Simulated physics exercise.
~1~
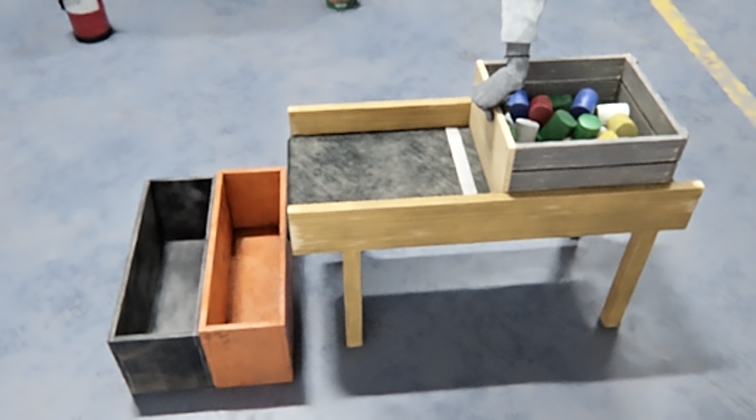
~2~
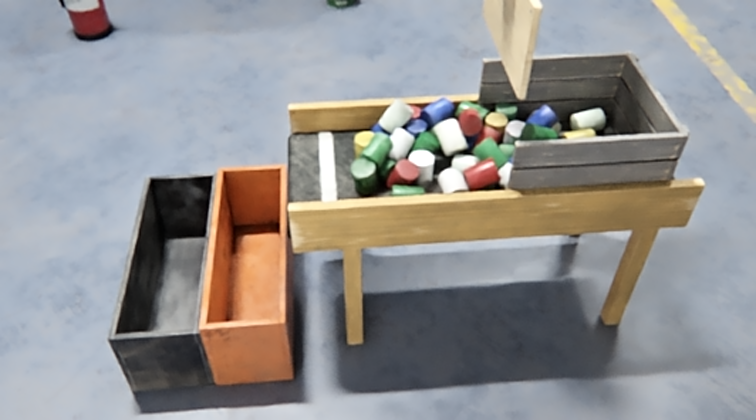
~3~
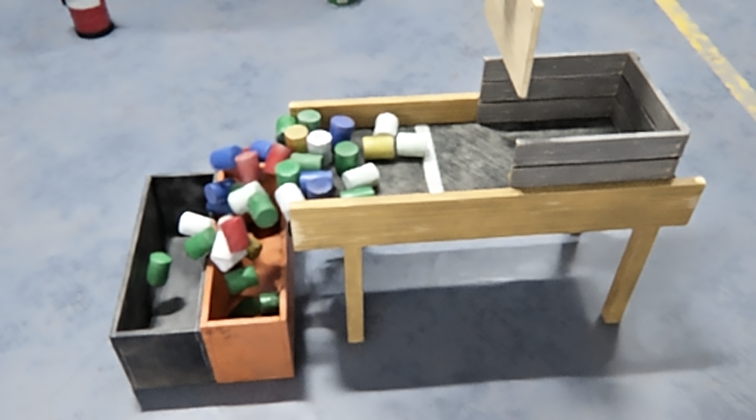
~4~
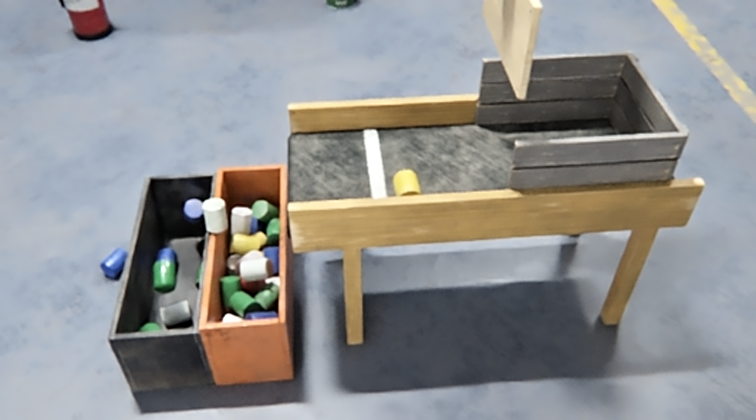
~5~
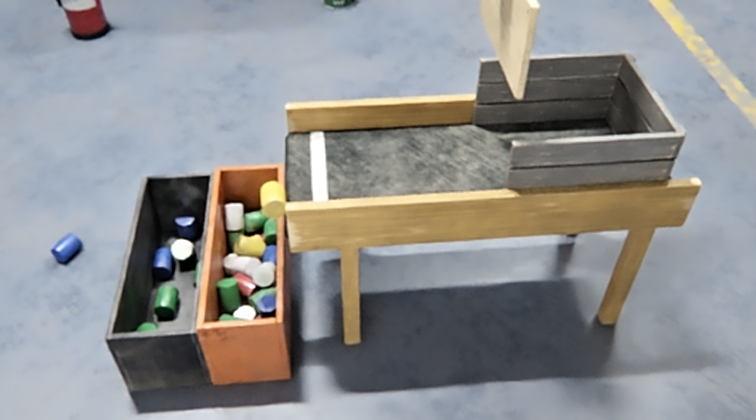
A gloved hand was at the gate of a grey pen, and once the gate lifted, colourful jars rode the belt left and tumbled off its end, most landing in the orange tote, several in the black box, and one blue one on the floor beyond.
